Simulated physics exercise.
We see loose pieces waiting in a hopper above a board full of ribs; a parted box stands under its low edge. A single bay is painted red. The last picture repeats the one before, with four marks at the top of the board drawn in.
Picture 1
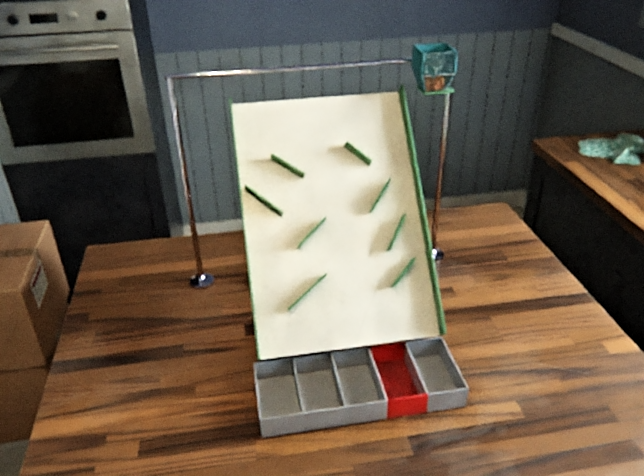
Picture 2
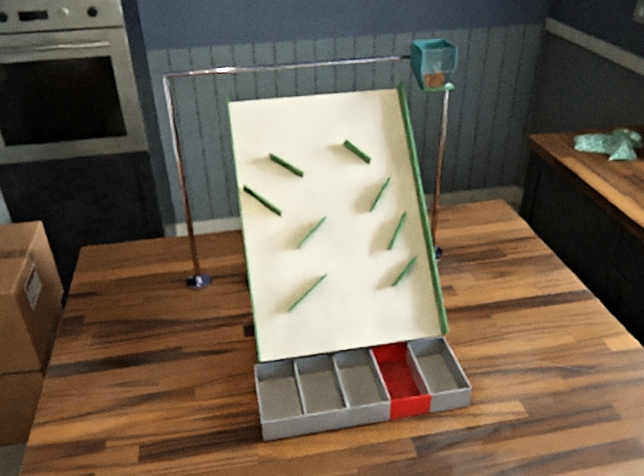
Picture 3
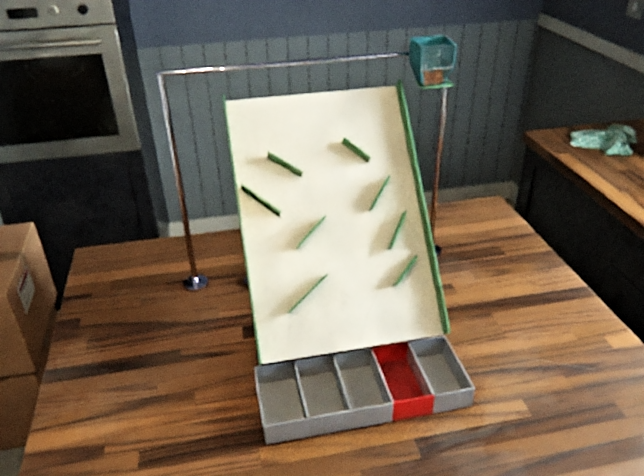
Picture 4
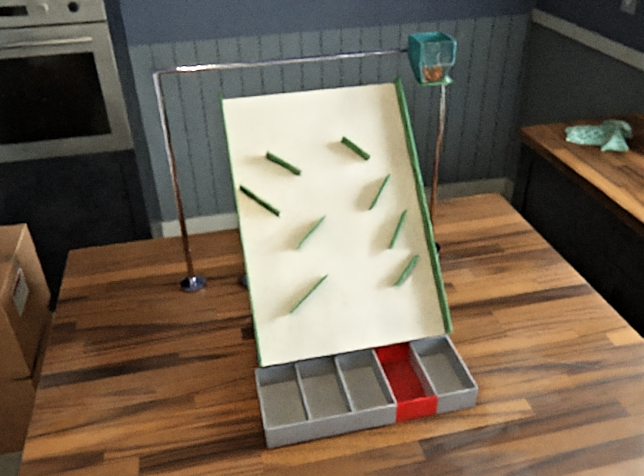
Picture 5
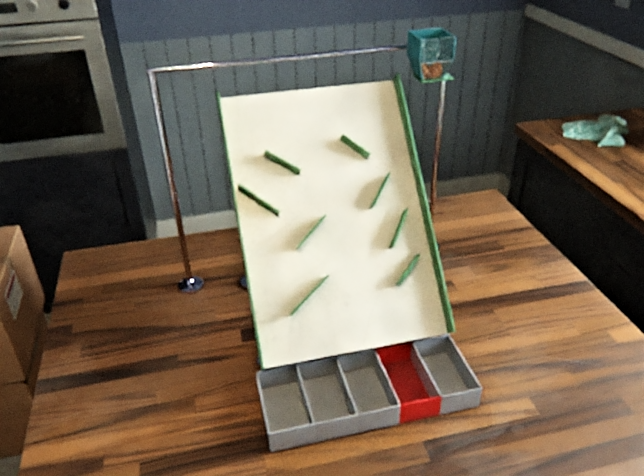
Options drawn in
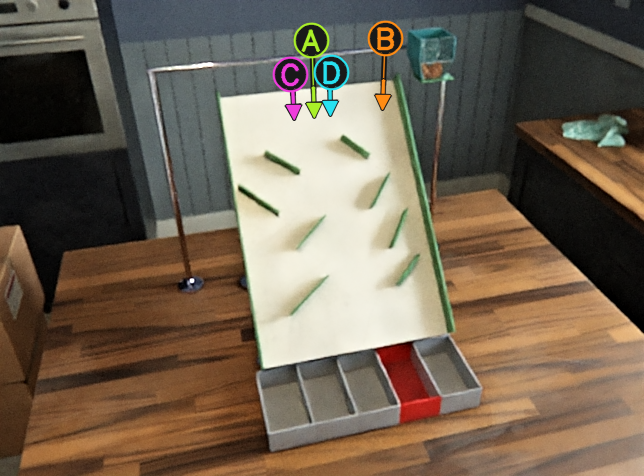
The camera drifts slightly, looking down at a wooden table in a kitchen with an oven at left and grey-blue panelling behind. A cream board with green edges and slanted green ribs leans above a grey divided tray with one red bay, while a teal hopper holding small orange-brown pieces sits on a metal frame at upper right. Only the viewpoint shifts gently; the pieces stay in the hopper.
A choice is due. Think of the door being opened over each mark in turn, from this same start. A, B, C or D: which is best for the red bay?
Mark C.
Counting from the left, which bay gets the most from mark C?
It is the fourth one.
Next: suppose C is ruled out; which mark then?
Here it is mark A.
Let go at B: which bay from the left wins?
The fifth from the left.
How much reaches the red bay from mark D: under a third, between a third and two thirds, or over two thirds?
Mark D gives under a third.
On the marked copy, mark A meets the board at (314, 112); mark B meets the board at (382, 104); mark C meets the board at (294, 114); mark D meets the board at (330, 110).
For mark A, close to a quarter in the red bay, close to two thirds in other bays, a small share outside the box.
For mark B, none at all in the red bay, all but a few in other bays, only a few outside the box.
For mark C, close to half in the red bay, close to a third in other bays, a small share outside the box.
For mark D, a small share in the red bay, all but a few in other bays.
